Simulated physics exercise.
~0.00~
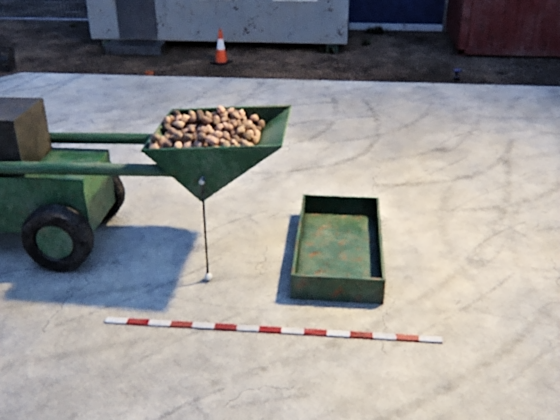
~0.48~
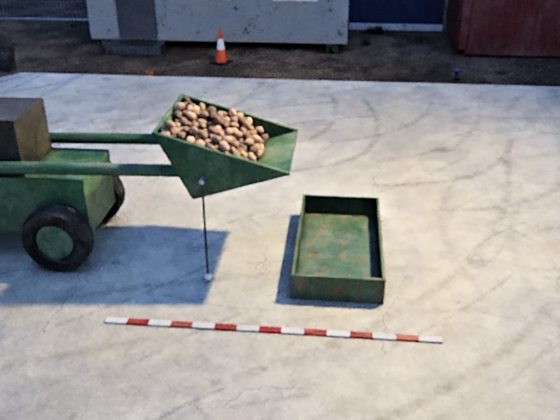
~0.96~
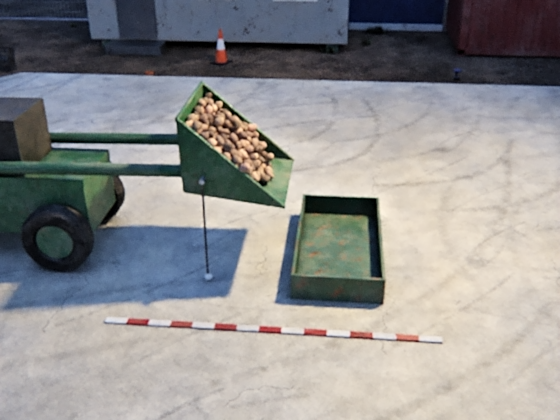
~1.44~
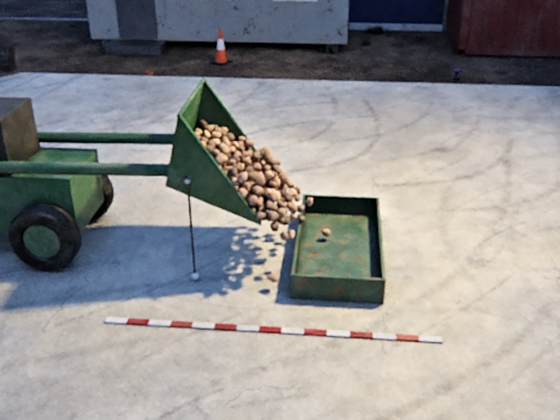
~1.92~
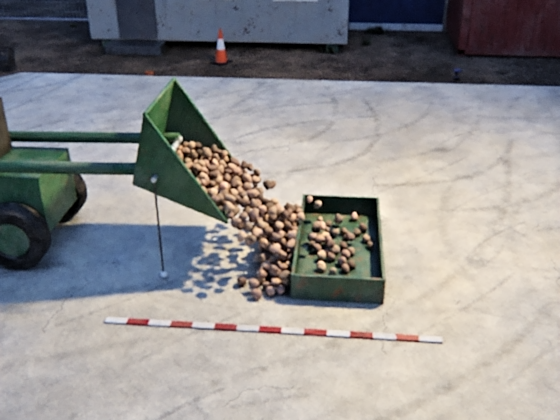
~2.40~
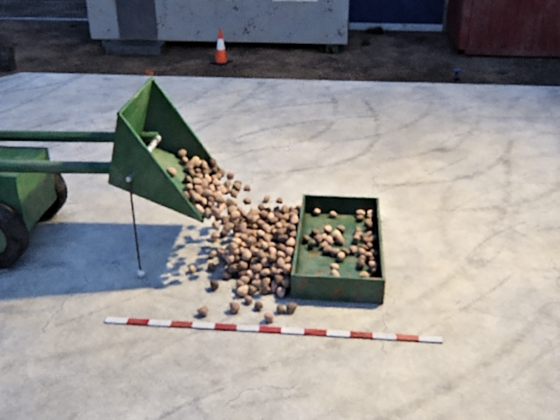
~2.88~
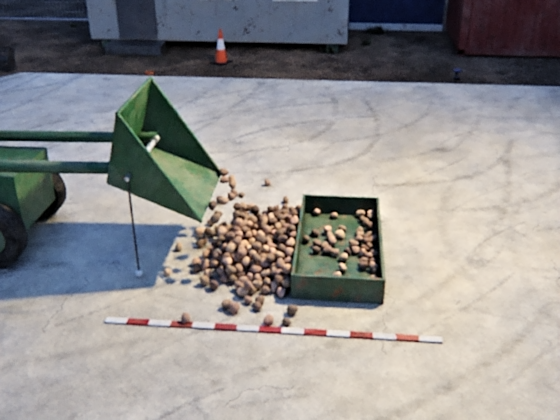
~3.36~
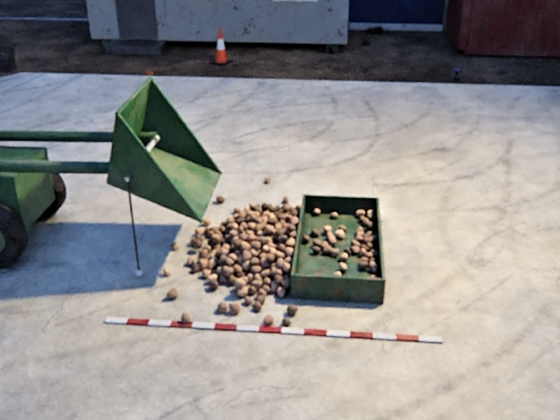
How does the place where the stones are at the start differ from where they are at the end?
At the start the stones are all held up in the raised bucket of the loader. At the end they are lower and farther right, mostly in a heap on the floor against the left side of the bin, with a few inside it.
We see a green loader tip its raised bucket of rounded brown stones toward a low green bin, then roll back to the left as they pour out, leaving the bucket empty, most stones heaped on the floor left of the bin and a few inside.
